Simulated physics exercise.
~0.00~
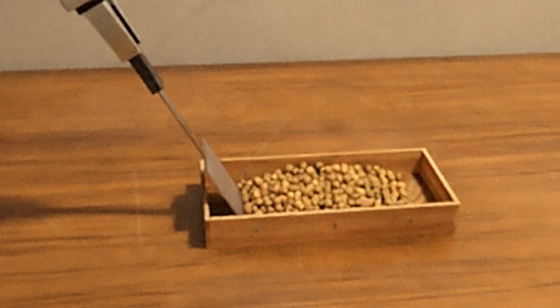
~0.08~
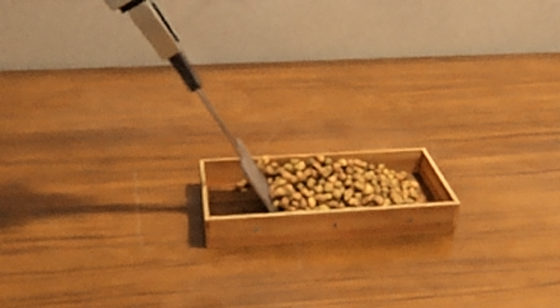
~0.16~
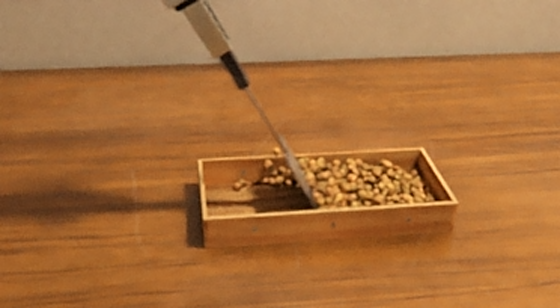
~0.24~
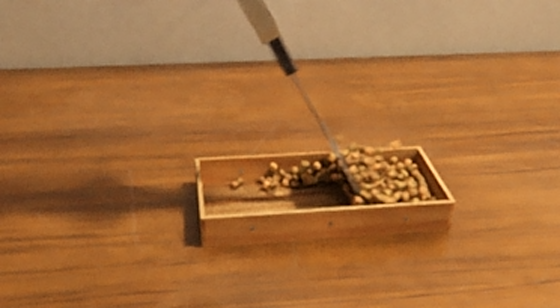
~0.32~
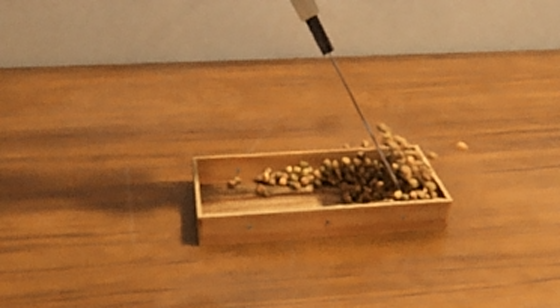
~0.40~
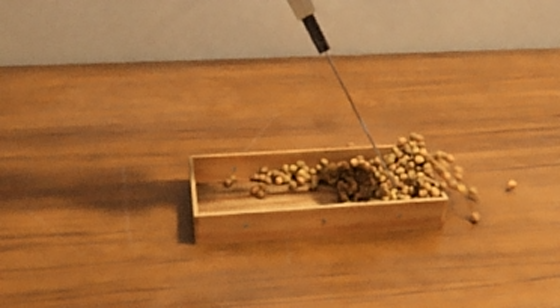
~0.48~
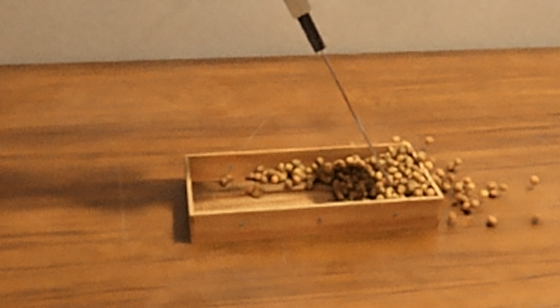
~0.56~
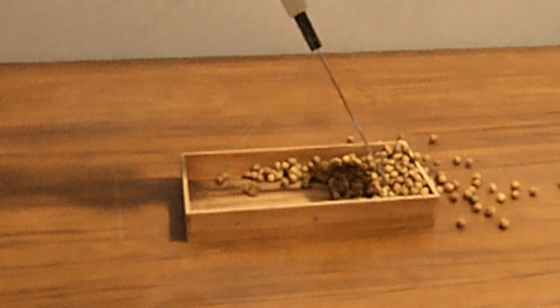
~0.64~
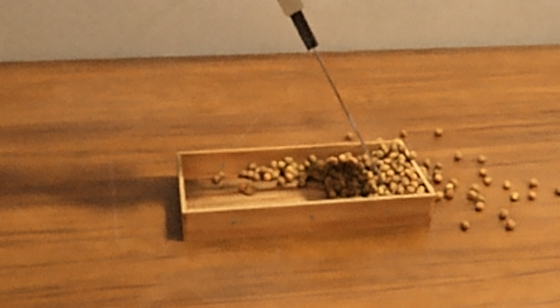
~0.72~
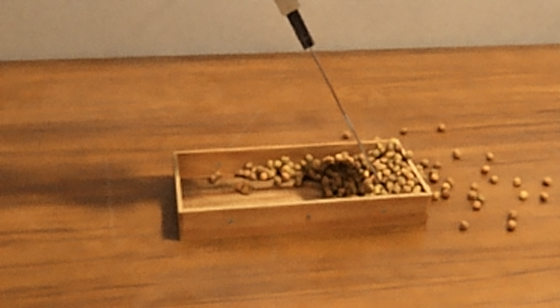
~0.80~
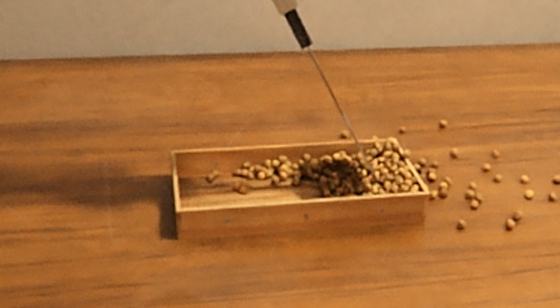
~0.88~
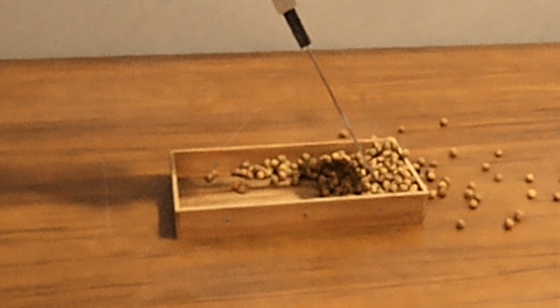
On a wooden table, a machine pushed a turner rightward through a shallow wooden trough of dried chickpeas, piling them against the right end until some spilled over and scattered across the tabletop, while most stayed heaped inside beside the stopped blade.
